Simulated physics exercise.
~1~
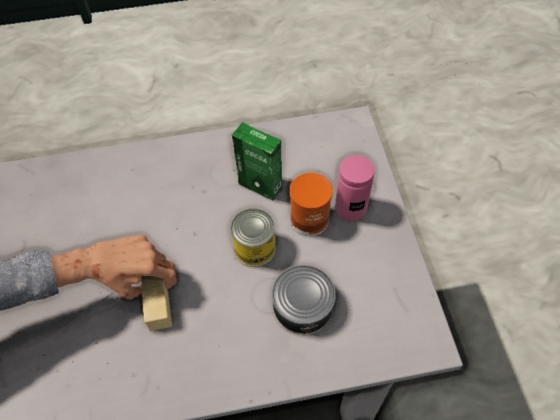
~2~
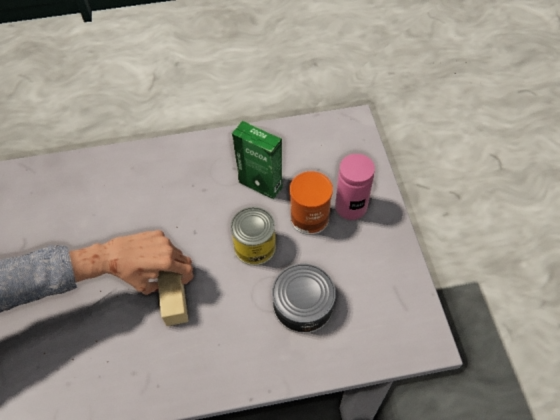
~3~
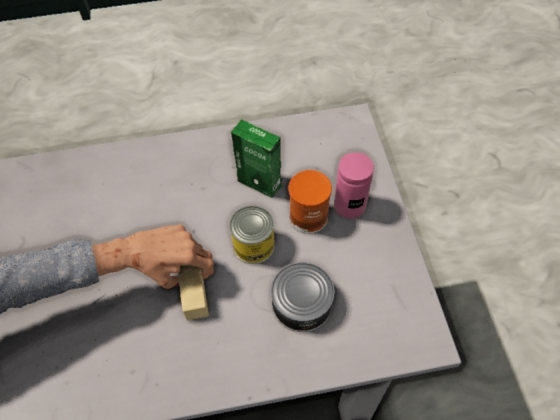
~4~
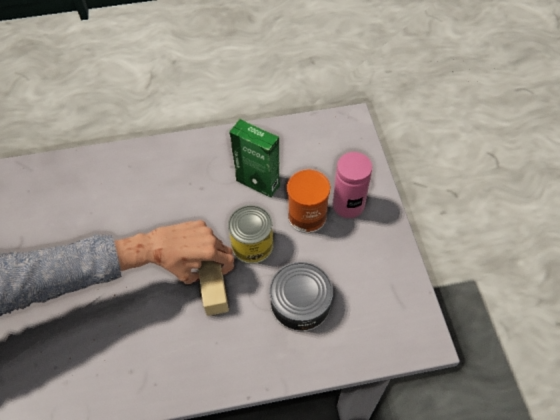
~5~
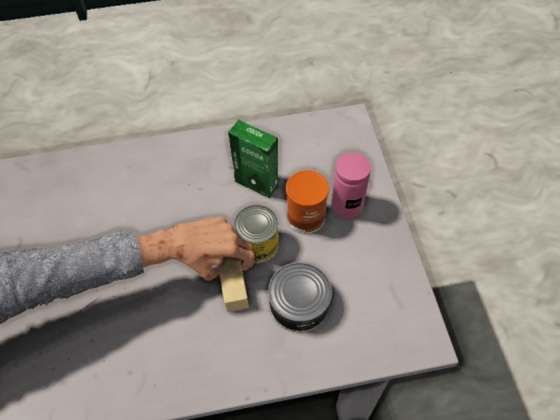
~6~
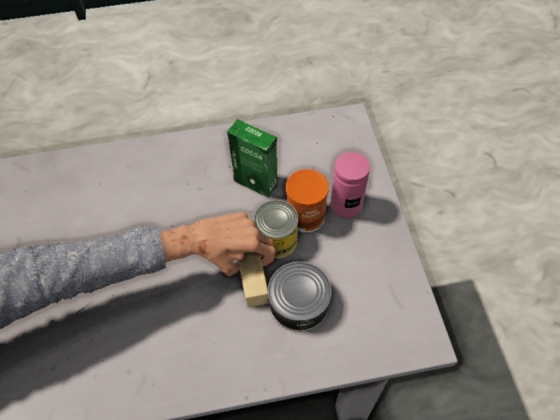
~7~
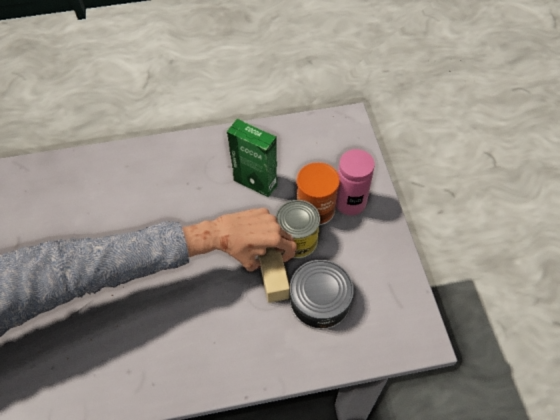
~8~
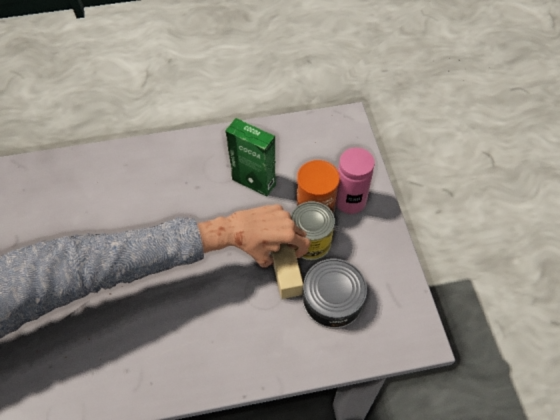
A hand in a grey sleeve slid a wooden block rightward across a table, pushing a yellow tin and then a black tub to the right and nudging the orange tin slightly, while the green packet stayed put and everything remained upright.
